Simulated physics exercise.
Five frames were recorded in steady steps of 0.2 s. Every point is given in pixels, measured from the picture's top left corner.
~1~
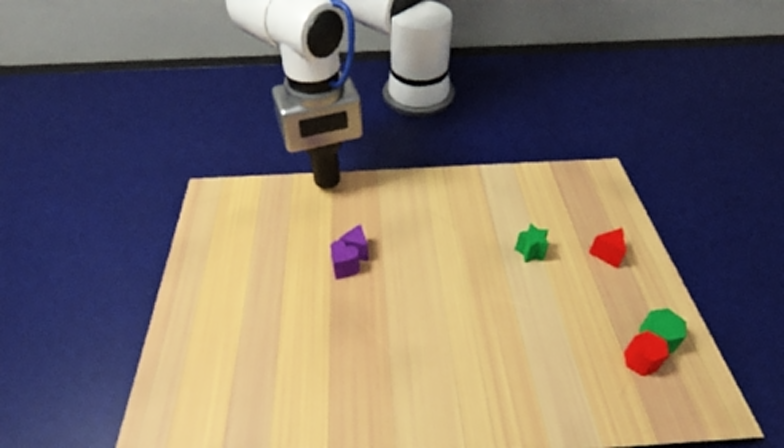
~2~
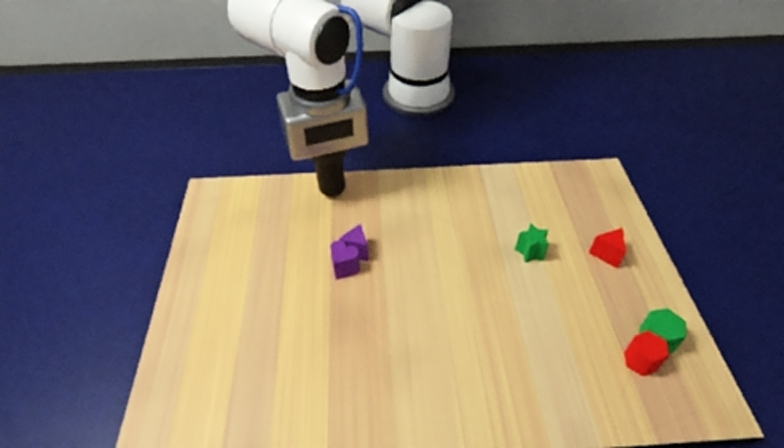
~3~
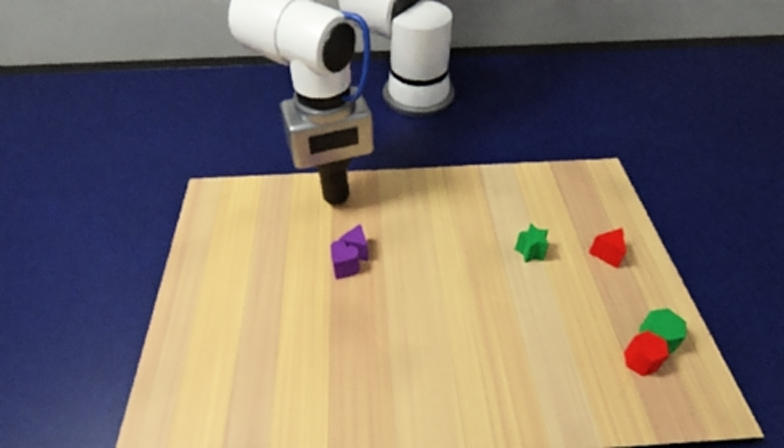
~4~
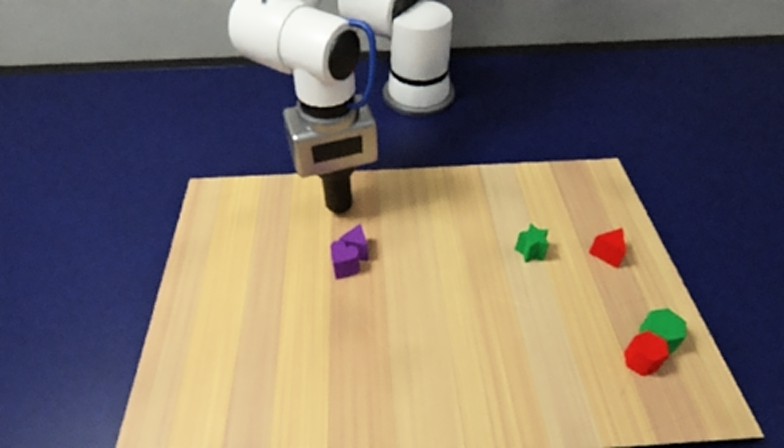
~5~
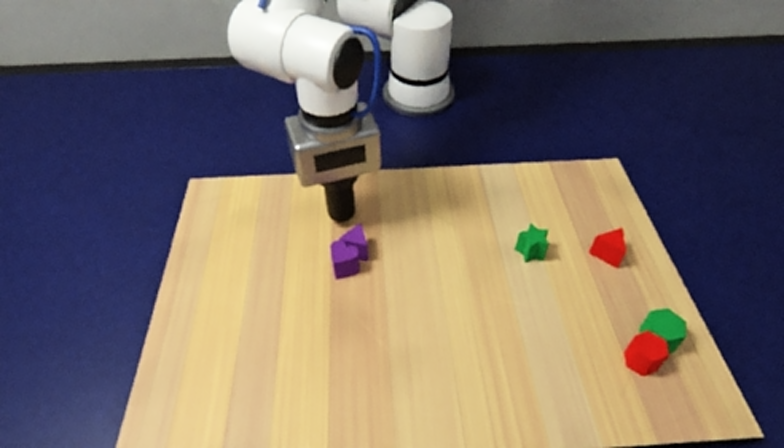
A robot arm's dark rod moved slowly forward and slightly right over the wooden board, drawing close to two touching purple blocks, while they and the green and red blocks stayed still.
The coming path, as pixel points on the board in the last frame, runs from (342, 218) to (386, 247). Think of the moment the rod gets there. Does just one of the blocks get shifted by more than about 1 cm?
That would be a yes.
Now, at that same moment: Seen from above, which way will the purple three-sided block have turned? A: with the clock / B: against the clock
A: With the clock.
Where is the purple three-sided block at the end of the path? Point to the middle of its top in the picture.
Its top face will be centred at roughly (367, 243).
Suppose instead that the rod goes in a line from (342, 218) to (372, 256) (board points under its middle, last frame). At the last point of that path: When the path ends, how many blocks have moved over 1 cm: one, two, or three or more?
My best guess is that a single block moves over 1 cm.
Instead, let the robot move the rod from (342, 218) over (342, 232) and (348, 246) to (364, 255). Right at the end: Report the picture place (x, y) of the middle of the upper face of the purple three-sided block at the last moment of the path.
At (376, 253).
The first path, step by step. Halfway along, rod at (363, 227); purple three-sided block at (356, 237), turned 15° clockwise.
At the end, rod at (386, 242); purple heart-shaped block still; purple three-sided block at (367, 243), turned 75° clockwise.
